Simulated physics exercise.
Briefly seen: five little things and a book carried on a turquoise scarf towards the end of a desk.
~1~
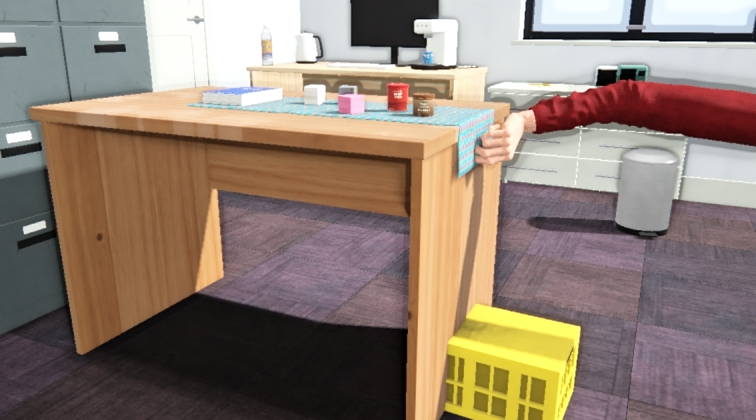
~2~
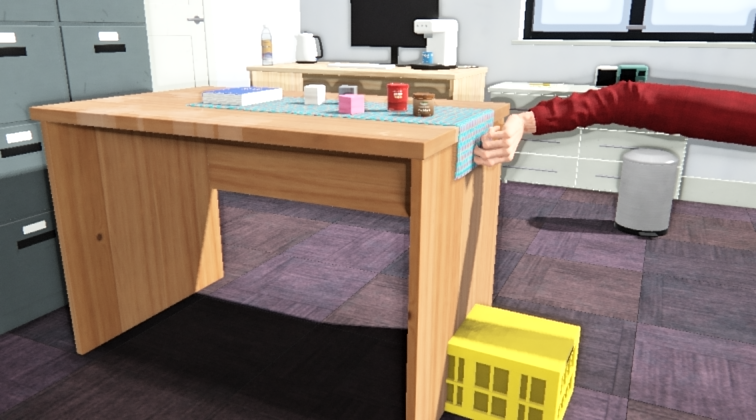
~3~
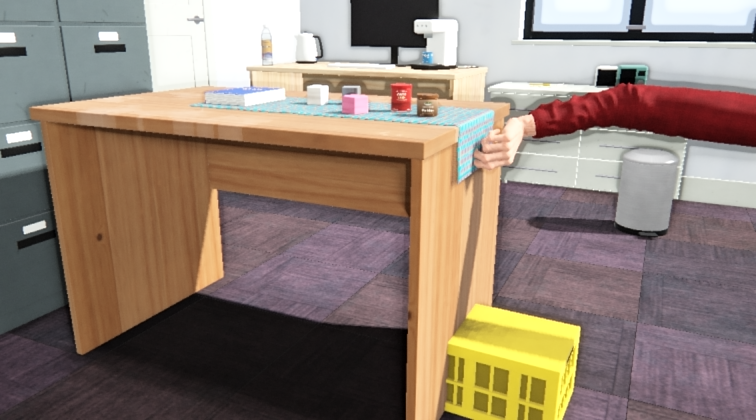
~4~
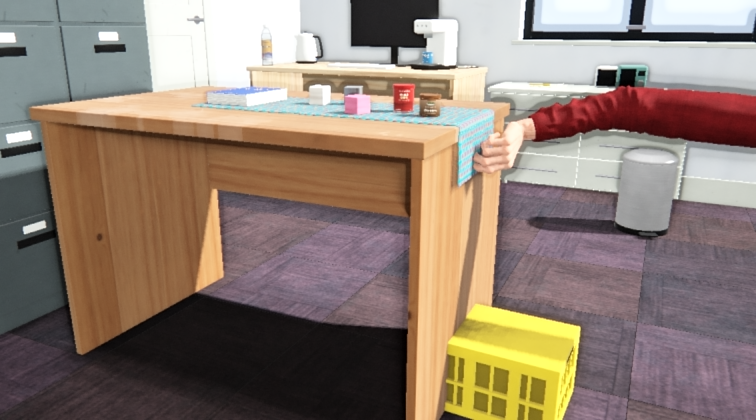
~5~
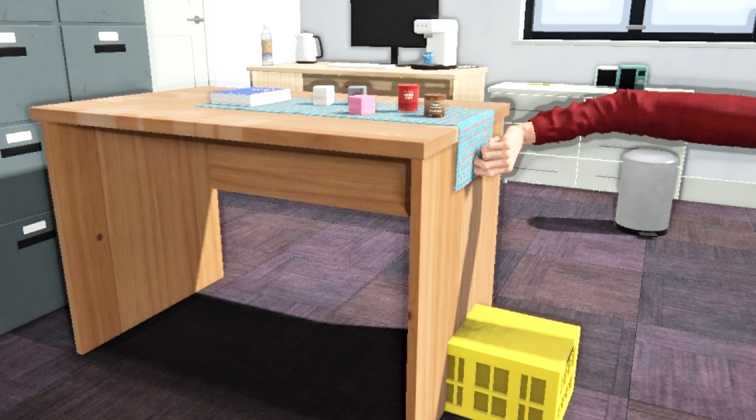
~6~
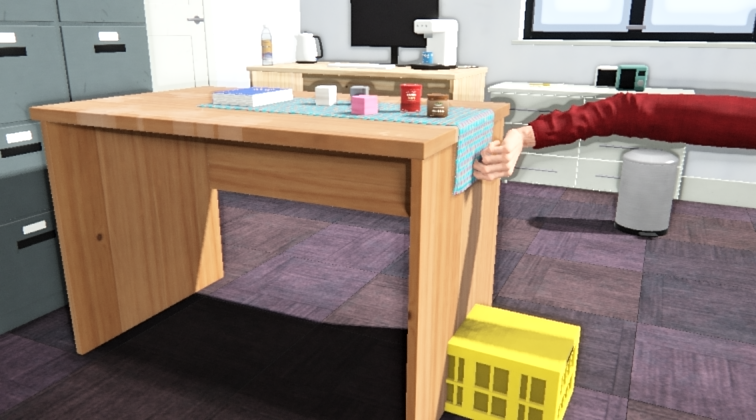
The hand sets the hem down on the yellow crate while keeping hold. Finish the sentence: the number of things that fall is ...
The number of things that fall is four.
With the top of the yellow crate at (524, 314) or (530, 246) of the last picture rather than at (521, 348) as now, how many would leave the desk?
First height: 3; second height: 1.
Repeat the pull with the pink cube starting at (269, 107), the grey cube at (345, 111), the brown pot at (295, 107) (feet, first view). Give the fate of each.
Pink cube kept, grey cube dropped, brown pot kept.
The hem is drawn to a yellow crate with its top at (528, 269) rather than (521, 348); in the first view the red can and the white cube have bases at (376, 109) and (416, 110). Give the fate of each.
Observed: Red can remains seated; white cube departs.
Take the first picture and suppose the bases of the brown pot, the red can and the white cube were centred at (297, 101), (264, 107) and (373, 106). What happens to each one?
The brown pot ends up on top, the red can ends up on top and the white cube ends up off.
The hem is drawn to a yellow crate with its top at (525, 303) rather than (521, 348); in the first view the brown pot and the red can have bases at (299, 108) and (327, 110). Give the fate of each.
The brown pot keeps its place on top; the red can does not fall.
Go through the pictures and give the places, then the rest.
The first picture shows hem (457, 179); brown pot (424, 94); red can (398, 84); pink cube (351, 96); grey cube (348, 86); white cube (314, 86); top of the crate (521, 348).
The second picture shows hem (455, 179); brown pot (424, 94).
The third picture shows hem (458, 184); red can (401, 85).
The fourth picture shows hem (459, 187); pink cube (357, 96); top of the crate (521, 348).
The fifth picture shows hem (456, 191); grey cube (357, 87).
The sixth picture shows hem (453, 195); brown pot (438, 95); red can (411, 85); pink cube (364, 96); grey cube (360, 87); white cube (326, 87).
Early on, hem near (473, 271); brown pot and red can gone.
Midway, hem on the crate; brown pot, red can, pink cube and grey cube gone.
Finally, hem on the crate; brown pot, red can, pink cube and grey cube gone. The count of fallen things is four.
